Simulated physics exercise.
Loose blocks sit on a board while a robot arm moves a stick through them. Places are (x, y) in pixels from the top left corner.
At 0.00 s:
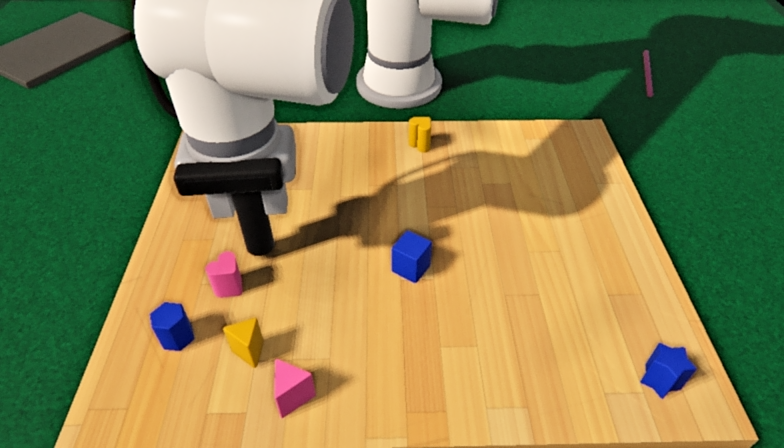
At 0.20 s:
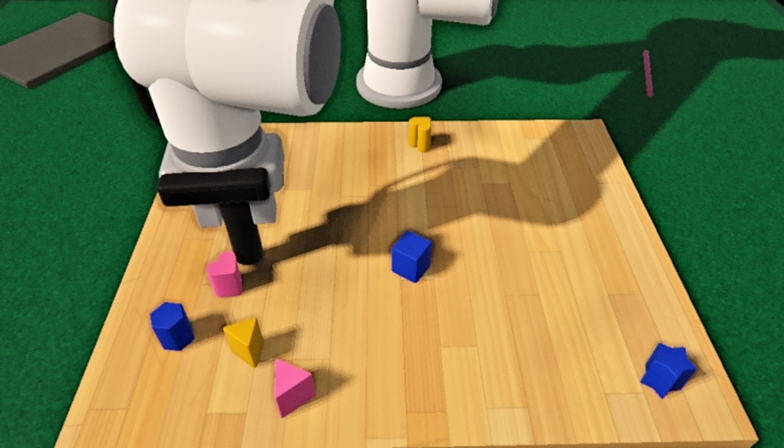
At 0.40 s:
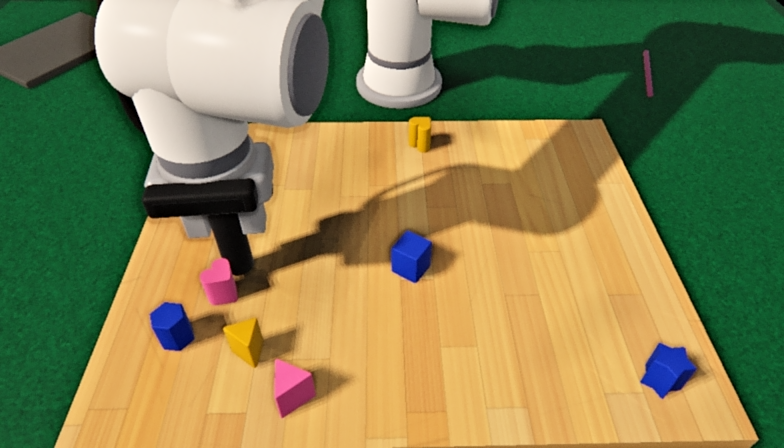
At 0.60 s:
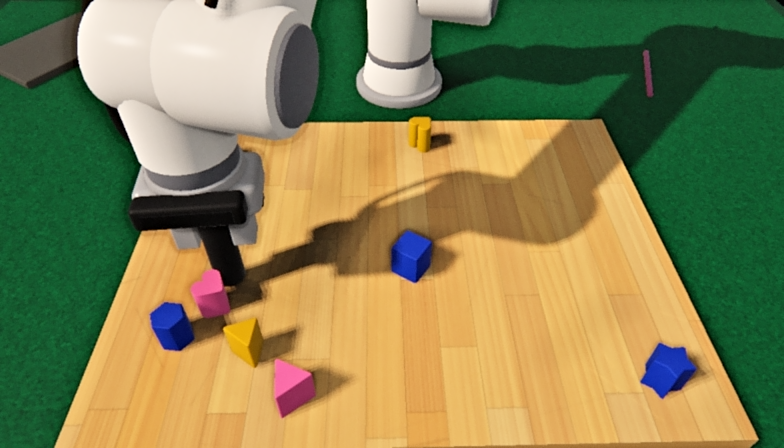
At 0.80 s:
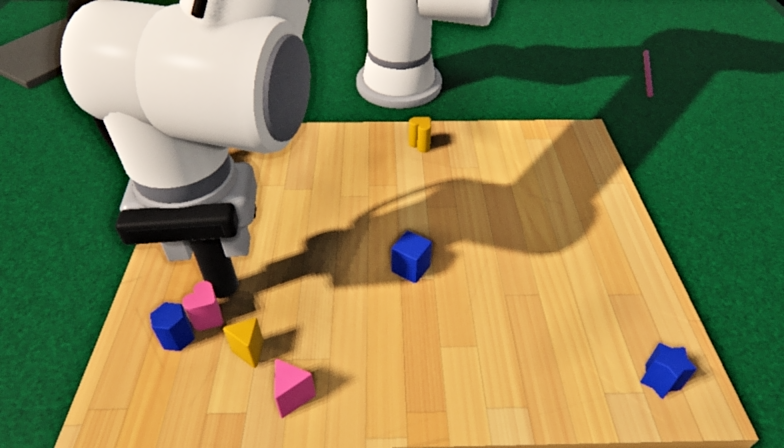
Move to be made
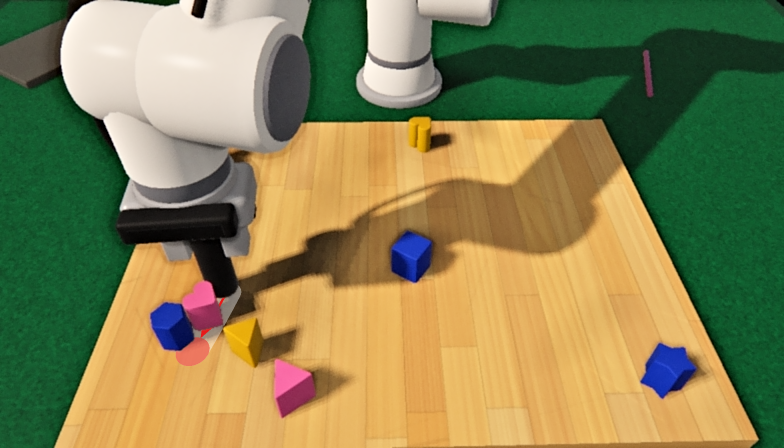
The clip shows a robot arm lowering its black stick toward the near left of a wooden board scattered with coloured blocks, nudging a pink heart-shaped block a short way until it sits close beside a blue hexagon.
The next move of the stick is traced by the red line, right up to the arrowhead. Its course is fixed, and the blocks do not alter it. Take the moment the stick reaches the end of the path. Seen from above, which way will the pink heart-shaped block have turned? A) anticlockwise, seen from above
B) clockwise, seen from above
Answer: A.
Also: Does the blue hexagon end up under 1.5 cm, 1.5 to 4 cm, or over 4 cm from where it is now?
Once the path is done, the blue hexagon lies 1.5 to 4 cm from its present place.
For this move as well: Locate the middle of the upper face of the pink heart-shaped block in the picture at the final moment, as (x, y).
Answer: (171, 359).
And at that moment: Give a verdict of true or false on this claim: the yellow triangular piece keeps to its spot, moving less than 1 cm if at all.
Verdict: True.
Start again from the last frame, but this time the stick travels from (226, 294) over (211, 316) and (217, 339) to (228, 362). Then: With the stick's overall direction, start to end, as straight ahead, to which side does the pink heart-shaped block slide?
It's set to shift right.
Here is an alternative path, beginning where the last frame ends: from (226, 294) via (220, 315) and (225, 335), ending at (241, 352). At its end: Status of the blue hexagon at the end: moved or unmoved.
The answer is that it is displaced.
The drawn path runs straight from (226, 294) to (193, 351).
The first path, step by step. Halfway along, stick at (208, 315); blue hexagon at (153, 325), turned 20° clockwise; pink heart-shaped block at (185, 326).
At the end, stick at (189, 345); blue hexagon at (149, 327), turned 30° clockwise; pink heart-shaped block at (171, 359), turned 30° anticlockwise; yellow triangular piece not moved.
